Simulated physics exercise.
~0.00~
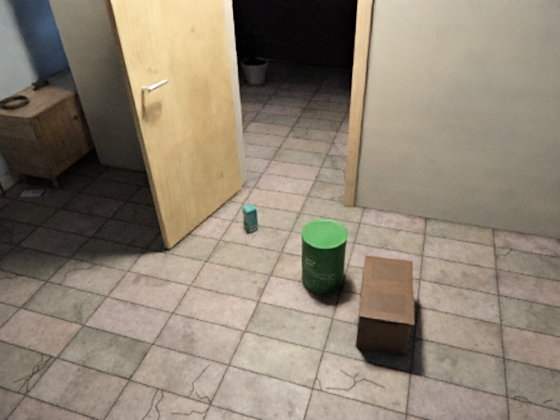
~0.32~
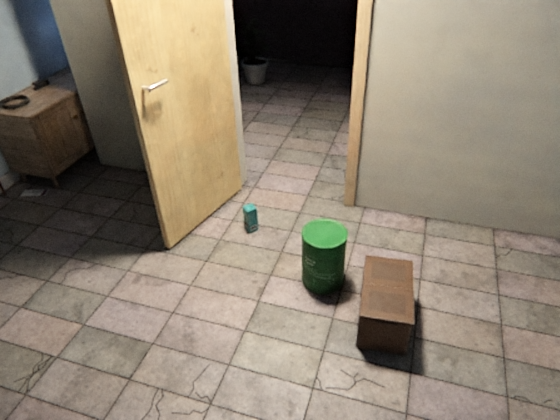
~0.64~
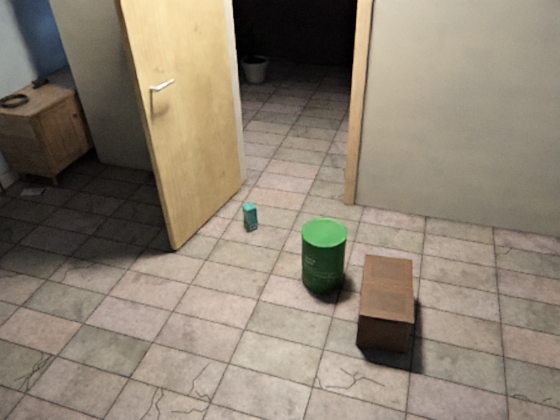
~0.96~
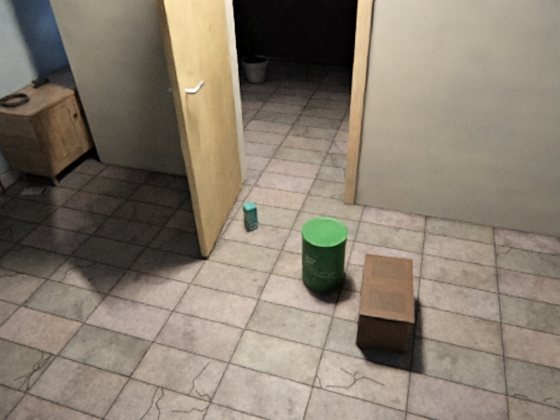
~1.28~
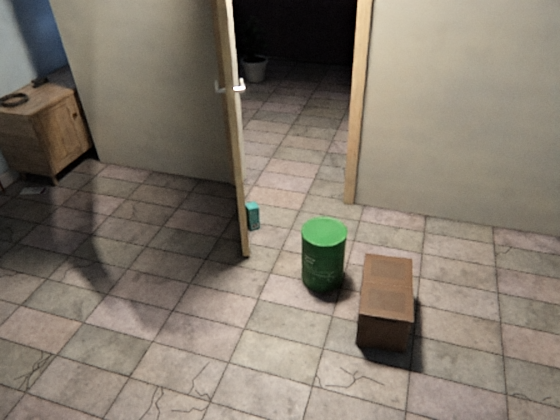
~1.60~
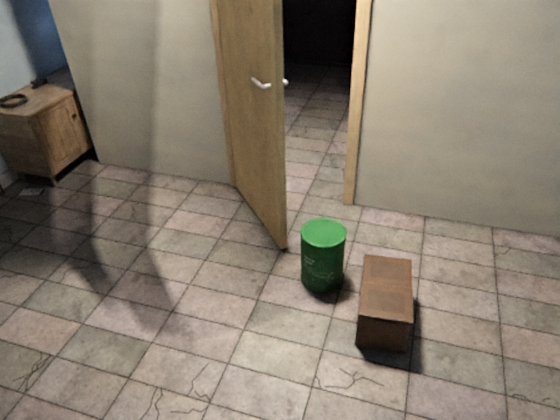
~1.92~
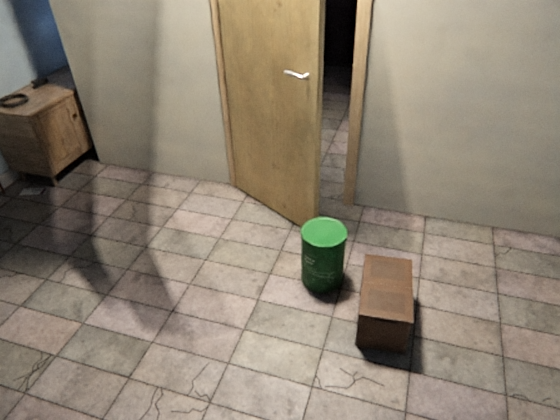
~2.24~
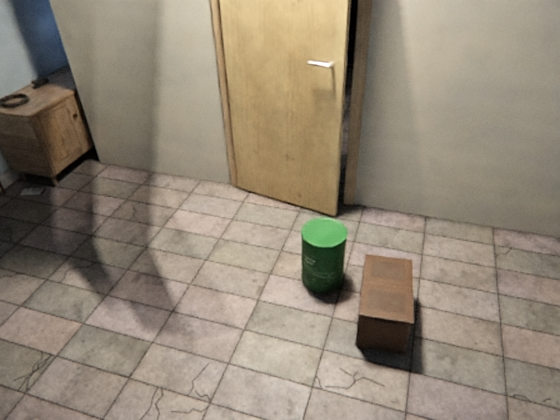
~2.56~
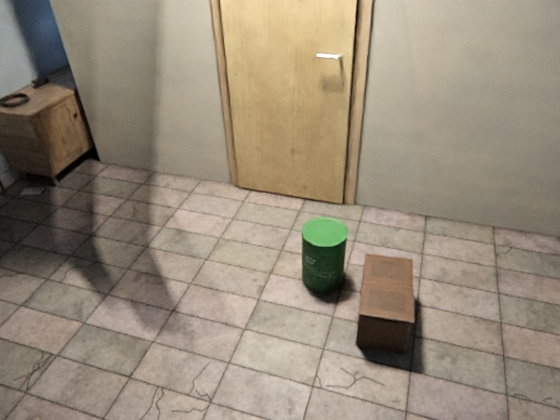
The wooden door swung steadily toward its frame, passing in front of a small turquoise carton on the tiled floor and hiding it from view, and ended up fully shut, while the green pail and brown box in front stayed put.
